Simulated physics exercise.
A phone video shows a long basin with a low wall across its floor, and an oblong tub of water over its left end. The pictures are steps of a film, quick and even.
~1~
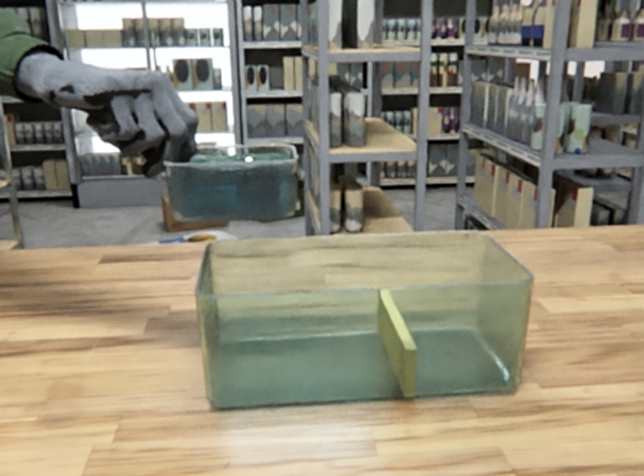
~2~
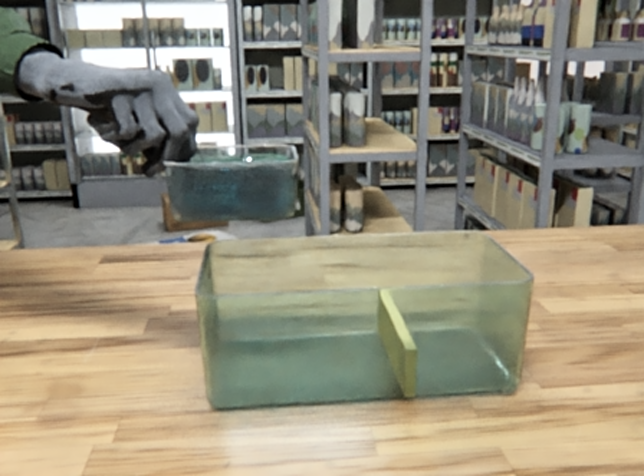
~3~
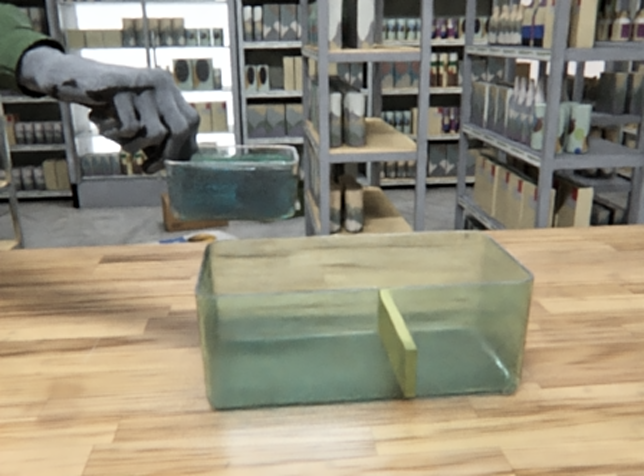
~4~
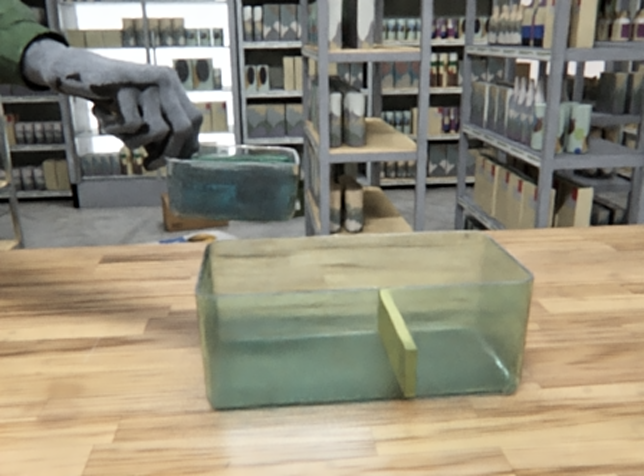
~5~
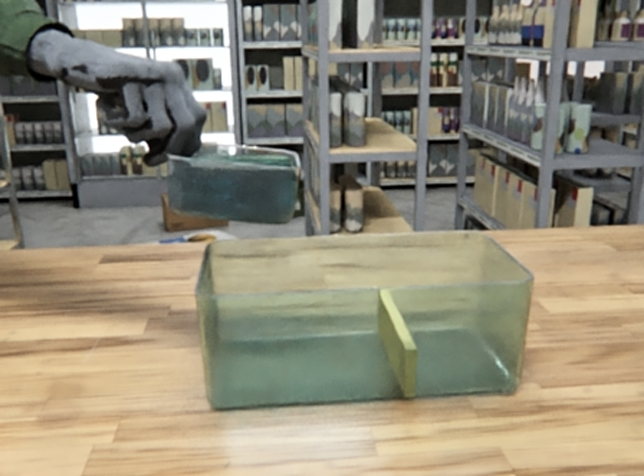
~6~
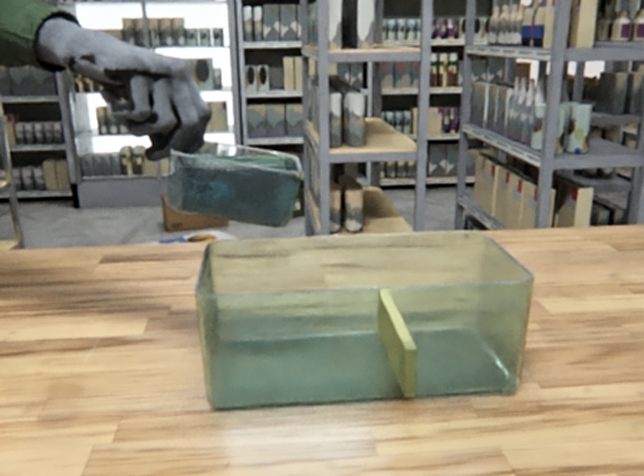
In a room lined with stocked shelves, a gloved hand holds an oblong tub of water above the left end of a long basin with a low wall inside, keeping it level at first, then tilting it slightly down toward the right.
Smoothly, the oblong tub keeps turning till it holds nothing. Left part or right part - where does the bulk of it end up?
The bigger share just pools up in the left section, I think.
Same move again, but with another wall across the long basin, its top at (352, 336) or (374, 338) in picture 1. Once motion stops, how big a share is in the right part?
60 % and 20 %, roughly.
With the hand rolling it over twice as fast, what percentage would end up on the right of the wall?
Roughly 5 in a hundred.
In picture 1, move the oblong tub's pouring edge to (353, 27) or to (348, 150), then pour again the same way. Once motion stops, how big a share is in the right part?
The first start yields 75 per cent, the second 60 per cent.
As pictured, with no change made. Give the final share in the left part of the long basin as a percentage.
Around 100 percent.
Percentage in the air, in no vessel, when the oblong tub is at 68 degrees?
I'd put it near 30 per cent.
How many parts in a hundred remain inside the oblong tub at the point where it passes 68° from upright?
Still holding around 30 %, give or take.
A moment on, the tilt is 68° and 32 per cent is still to pour, 40 is left of the wall and 0 right of it.
Next, the tilt is 107° and 3 per cent is still to pour, 93 is left of the wall and 2 right of it.
Then the tilt is 117° and 0 per cent is still to pour, 98 is left of the wall and 2 right of it.
Later the tilt is 117° and 0 per cent is still to pour, 98 is left of the wall and 2 right of it.
In the end 98 per cent lies left of the wall, 2 right of it and 0 outside.
